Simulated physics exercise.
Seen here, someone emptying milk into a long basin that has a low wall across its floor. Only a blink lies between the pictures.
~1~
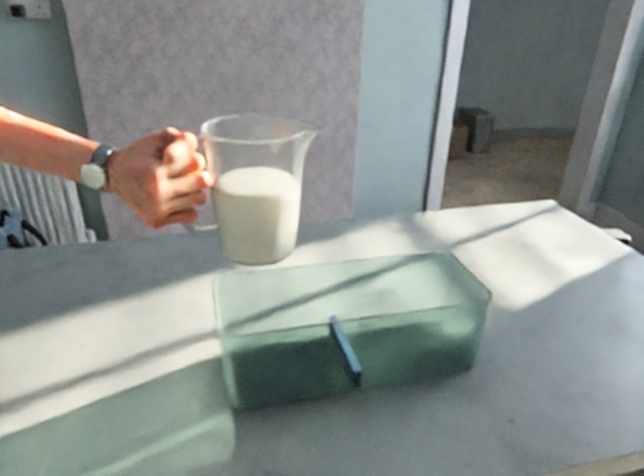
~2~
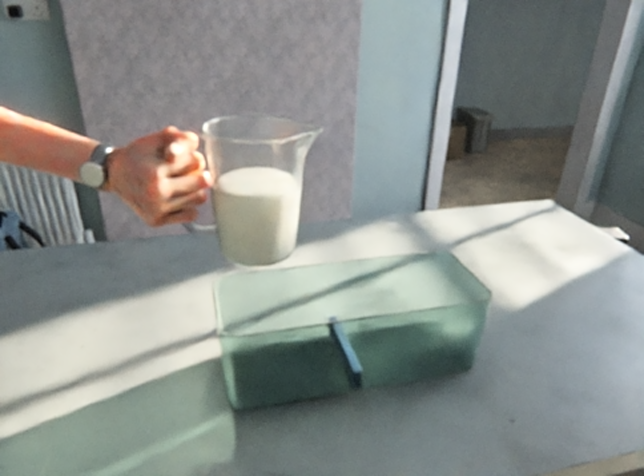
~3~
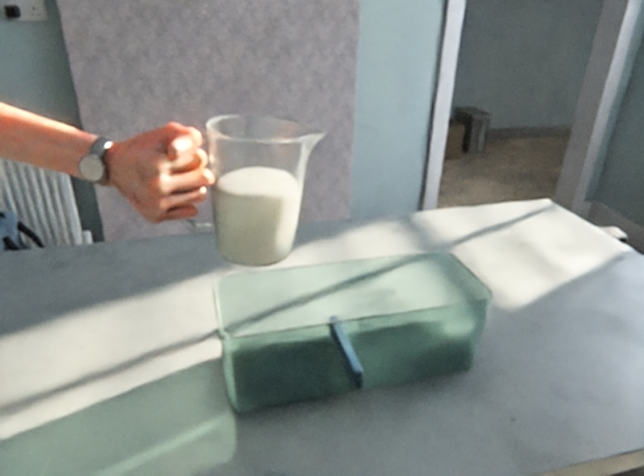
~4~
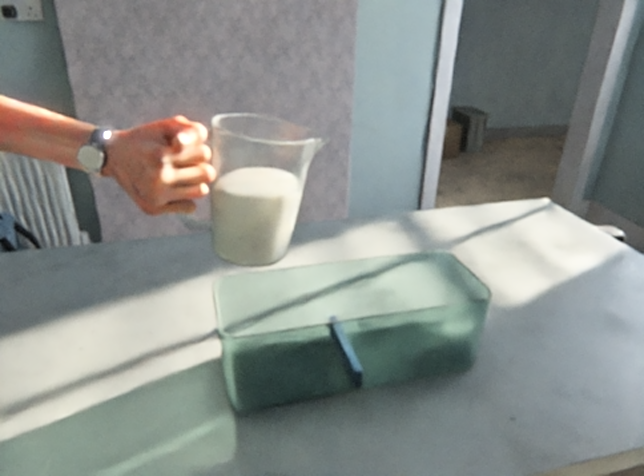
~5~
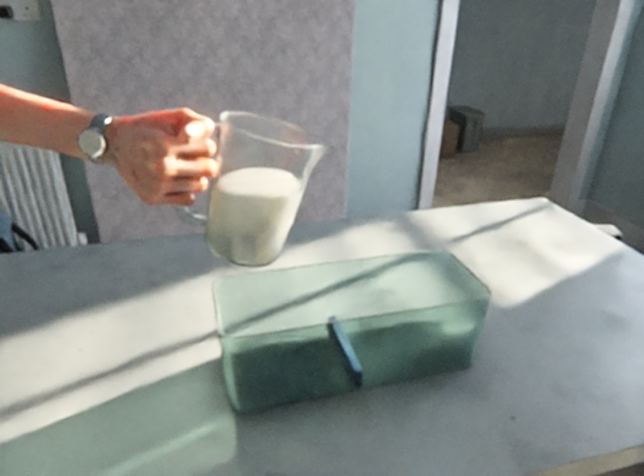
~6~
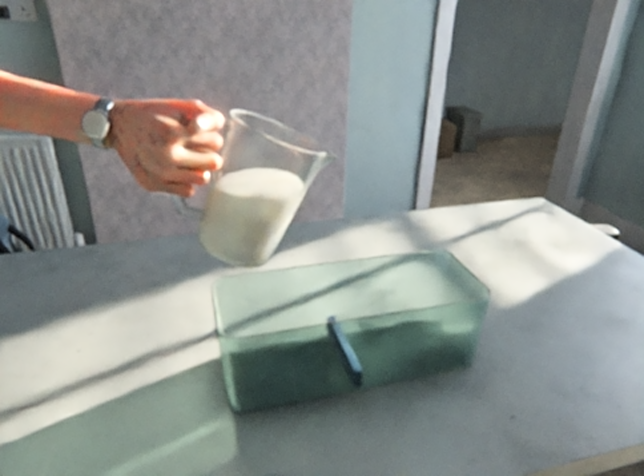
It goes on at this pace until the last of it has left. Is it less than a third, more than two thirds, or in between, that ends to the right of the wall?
It comes to over two thirds.
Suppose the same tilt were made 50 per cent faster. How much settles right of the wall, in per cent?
Roughly 90 in a hundred.
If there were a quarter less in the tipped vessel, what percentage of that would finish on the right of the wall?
Near 90 %.
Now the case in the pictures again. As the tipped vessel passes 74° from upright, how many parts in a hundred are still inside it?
Some 90 per cent.
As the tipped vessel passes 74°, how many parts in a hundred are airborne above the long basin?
Some 10 per cent.
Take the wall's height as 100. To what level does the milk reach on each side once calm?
Left about 10, right about 70.
A moment on, the tilt is 74° and 91 per cent is still to pour, 0 is left of the wall and 0 right of it.
Next, the tilt is 102° and 31 per cent is still to pour, 2 is left of the wall and 48 right of it.
Then the tilt is 107° and 1 per cent is still to pour, 8 is left of the wall and 88 right of it.
Later the tilt is 107° and 0 per cent is still to pour, 10 is left of the wall and 89 right of it.
Finally, 11 per cent lies left of the wall, 88 right of it and 1 outside.
